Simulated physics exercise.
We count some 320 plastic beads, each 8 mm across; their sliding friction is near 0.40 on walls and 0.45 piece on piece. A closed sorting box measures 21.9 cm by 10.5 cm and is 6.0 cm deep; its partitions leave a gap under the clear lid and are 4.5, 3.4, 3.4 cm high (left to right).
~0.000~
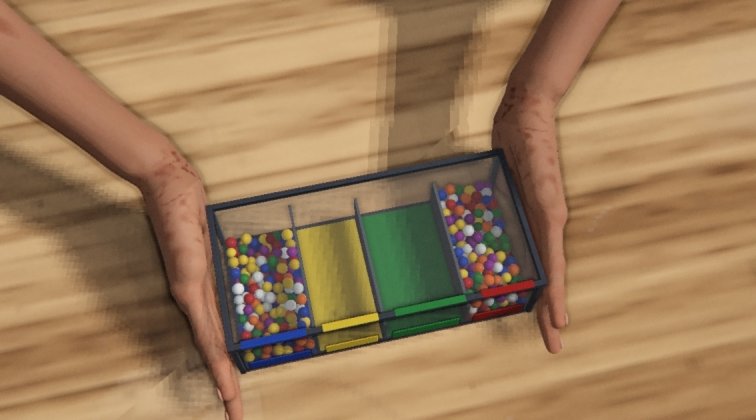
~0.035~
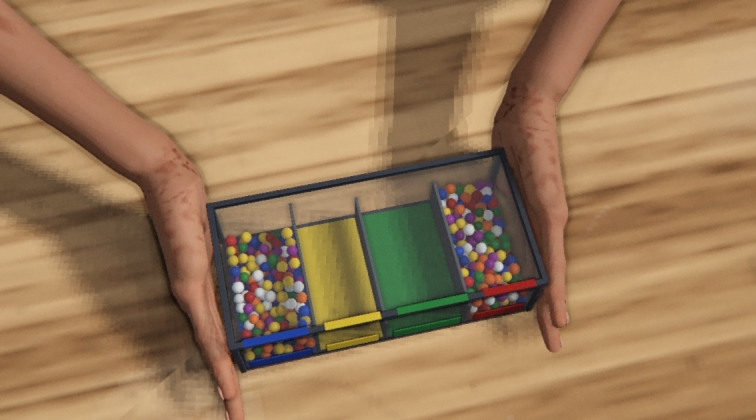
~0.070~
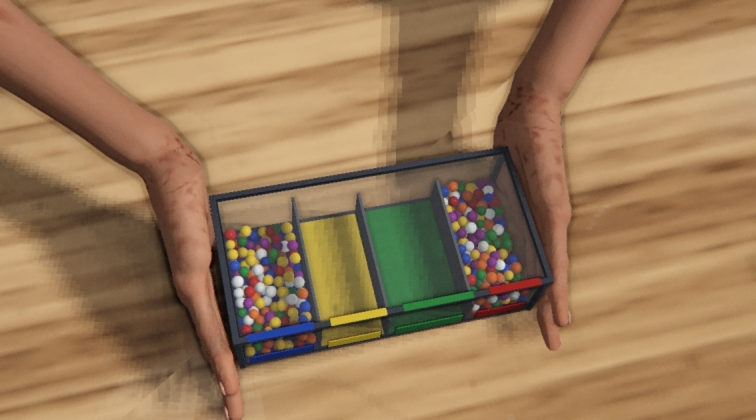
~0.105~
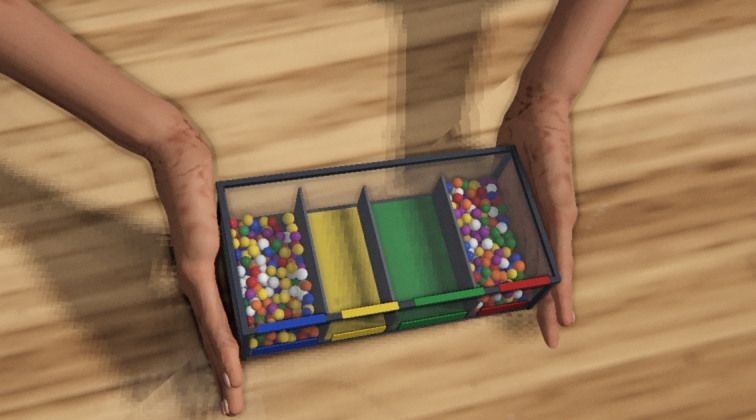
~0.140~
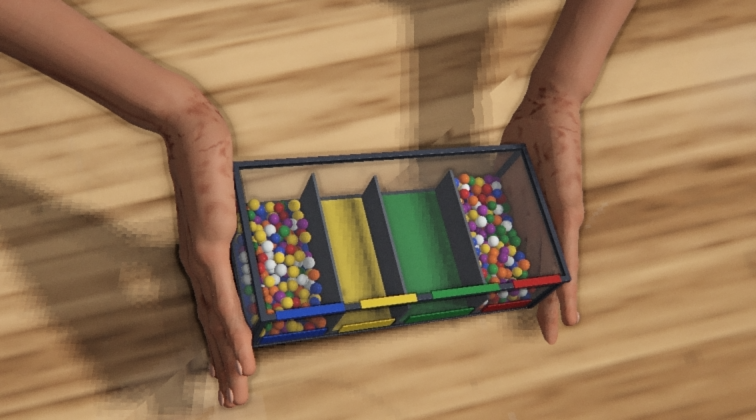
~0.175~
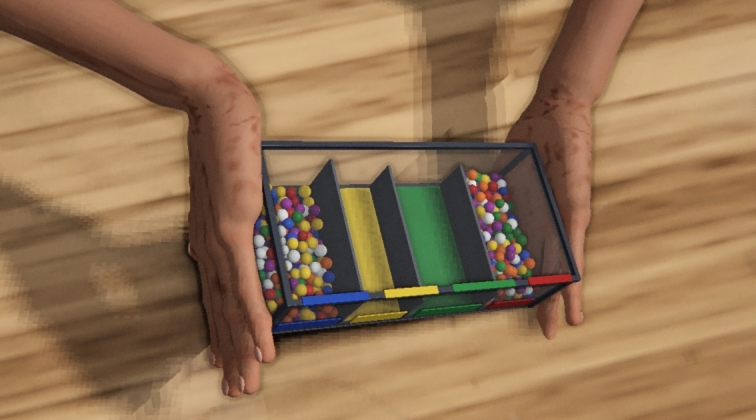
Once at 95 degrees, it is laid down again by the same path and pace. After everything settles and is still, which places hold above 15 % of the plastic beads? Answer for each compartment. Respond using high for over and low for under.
Red high, blue high, green low, yellow low.
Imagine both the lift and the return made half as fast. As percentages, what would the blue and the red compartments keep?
The blue compartment would end with 20 per cent and the red one with 70 per cent.
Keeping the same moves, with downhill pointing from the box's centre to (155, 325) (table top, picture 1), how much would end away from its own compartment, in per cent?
The share would be about 60 percent.
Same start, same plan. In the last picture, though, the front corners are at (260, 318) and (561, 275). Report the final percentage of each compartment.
In the end red holds 70 %, blue holds 25 %, green holds 0 % and yellow holds 5 %.
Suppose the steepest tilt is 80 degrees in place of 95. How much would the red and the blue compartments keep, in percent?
Shares after the change: Red 65, blue 25, per cent.
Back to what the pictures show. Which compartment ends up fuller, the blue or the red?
Result: Red has more.
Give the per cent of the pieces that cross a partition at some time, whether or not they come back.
I'd put it at some 10 percent of the pieces.
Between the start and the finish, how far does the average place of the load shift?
About 1.5 cm.
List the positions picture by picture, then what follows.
Box tilt 0 degrees, front corners at (233, 346) and (540, 281); red 60 %, blue 40 %, in the first picture.
Box tilt 1 degrees, front corners at (234, 344) and (542, 280), in the second picture.
Box tilt 4 degrees, front corners at (239, 339) and (546, 279), lowest corner right front, in the third picture.
Box tilt 10 degrees, front corners at (248, 329) and (554, 278), lowest corner right front, in the fourth picture.
Box tilt 17 degrees, front corners at (266, 316) and (564, 277), lowest corner right front, in the fifth picture.
Box tilt 24 degrees, front corners at (291, 301) and (574, 276), lowest corner right front; red 60 %, blue 40 %. The box's pace is about 210 degrees a second, in the sixth picture.
After 0.61 s, tilt 94 degrees; red 60 %, blue 35 %, yellow 5 %.
After 0.90 s, tilt 39 degrees; red 65 %, blue 30 %, yellow 5 %.
After 1.30 s, tilt 0 degrees; red 65 %, blue 30 %, yellow 5 %.
At rest (1.7 s), red 65 %, blue 30 %, green 0 %, yellow 5 %.
